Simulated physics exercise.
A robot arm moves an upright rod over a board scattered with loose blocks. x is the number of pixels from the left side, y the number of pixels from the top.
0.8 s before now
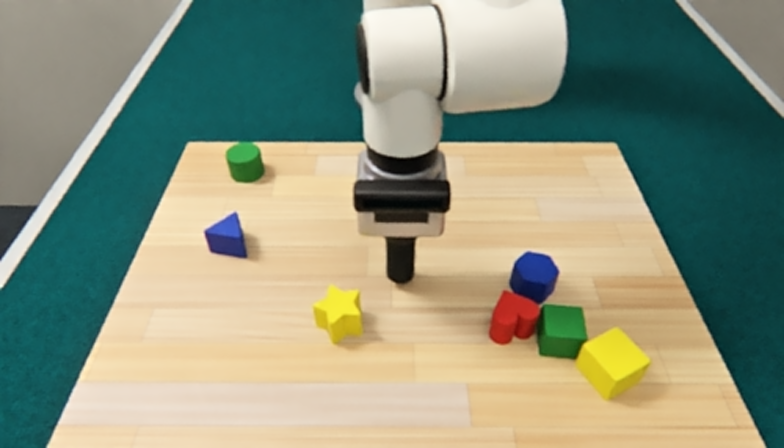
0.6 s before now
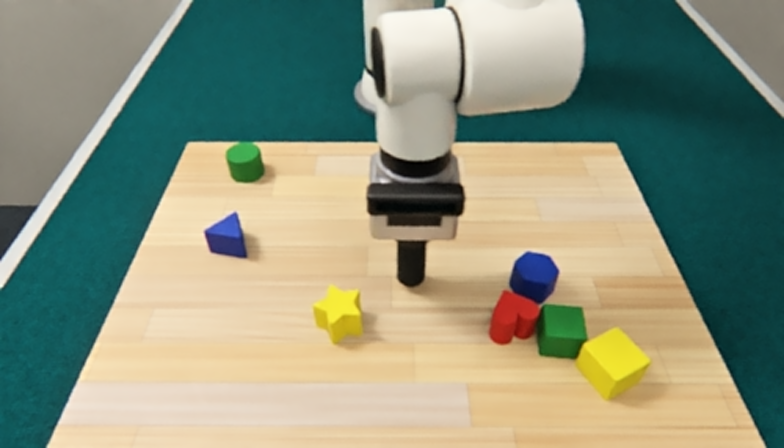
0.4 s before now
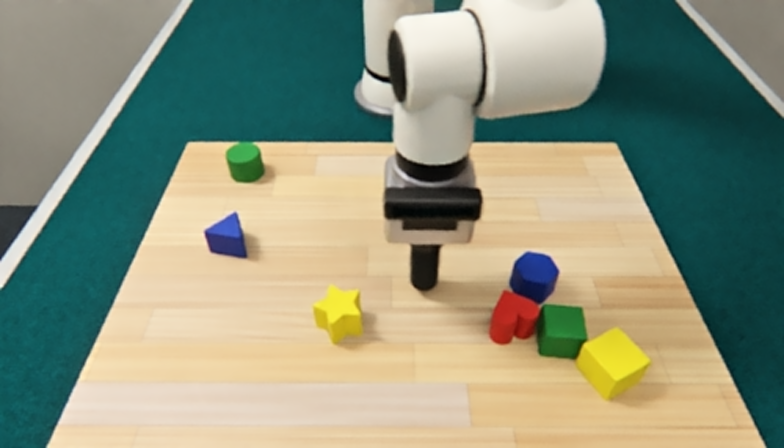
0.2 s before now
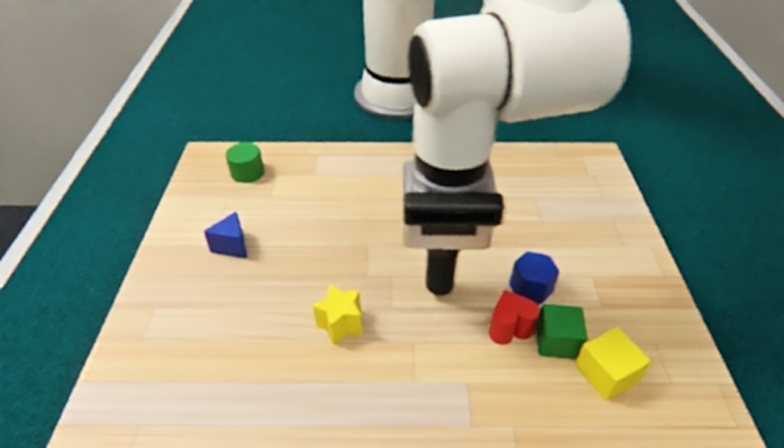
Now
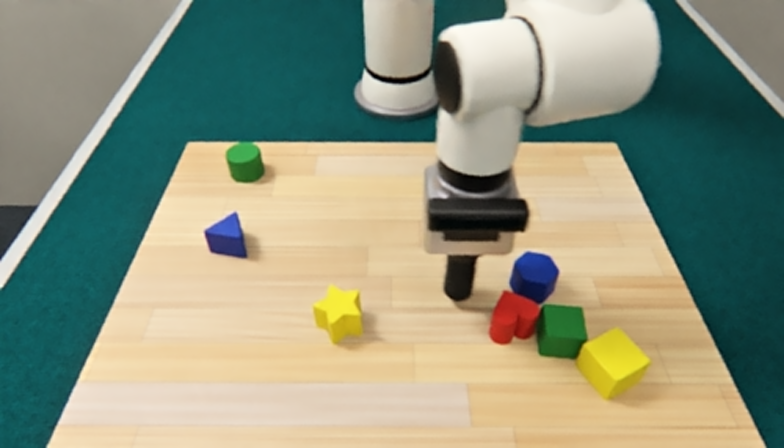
A white robot arm holding a black upright rod slides steadily rightward and slightly nearer over a pale wooden board, seen from above and in front by a still camera. A green cylinder, a blue triangle and a yellow star sit at left, with a blue hexagon, red heart, green block and yellow block clustered at right. The rod nears the red and blue pieces, while every block stays still.
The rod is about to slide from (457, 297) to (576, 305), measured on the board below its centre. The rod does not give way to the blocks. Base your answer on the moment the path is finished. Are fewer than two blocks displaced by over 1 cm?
Yes, that is what happens.
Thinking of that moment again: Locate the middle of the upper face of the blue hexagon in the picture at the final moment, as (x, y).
Roughly at (569, 256).
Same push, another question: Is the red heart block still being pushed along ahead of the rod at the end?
Final answer: No.
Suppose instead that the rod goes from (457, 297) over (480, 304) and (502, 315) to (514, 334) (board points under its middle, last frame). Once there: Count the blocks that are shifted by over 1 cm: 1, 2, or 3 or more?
One block moves.
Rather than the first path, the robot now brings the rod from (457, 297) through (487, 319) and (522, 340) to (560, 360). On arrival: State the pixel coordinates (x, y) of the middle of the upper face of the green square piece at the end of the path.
At roughly (613, 318).
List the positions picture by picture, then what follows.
In the first frame, rod tip (400, 273); block tops, red heart block (515, 307); blue hexagon (537, 266); green square piece (565, 320).
In the second frame, rod (411, 276); blocks unchanged.
In the third frame, rod (424, 280); blocks unchanged.
In the fourth frame, rod (440, 285); blocks unchanged.
In the fifth frame, rod (458, 290); red heart block (515, 307); blue hexagon (537, 266); green square piece (565, 320).
What follows on the original path. One third of the way, rod (500, 293); nothing pushed yet.
Two thirds of the way, rod (540, 296); red heart block (519, 310), turned 15° clockwise; blue hexagon (560, 259), turned 45° anticlockwise.
At the end, rod (579, 298); red heart block (519, 310), turned 15° clockwise; blue hexagon (569, 256), turned 70° anticlockwise; green square piece in place.
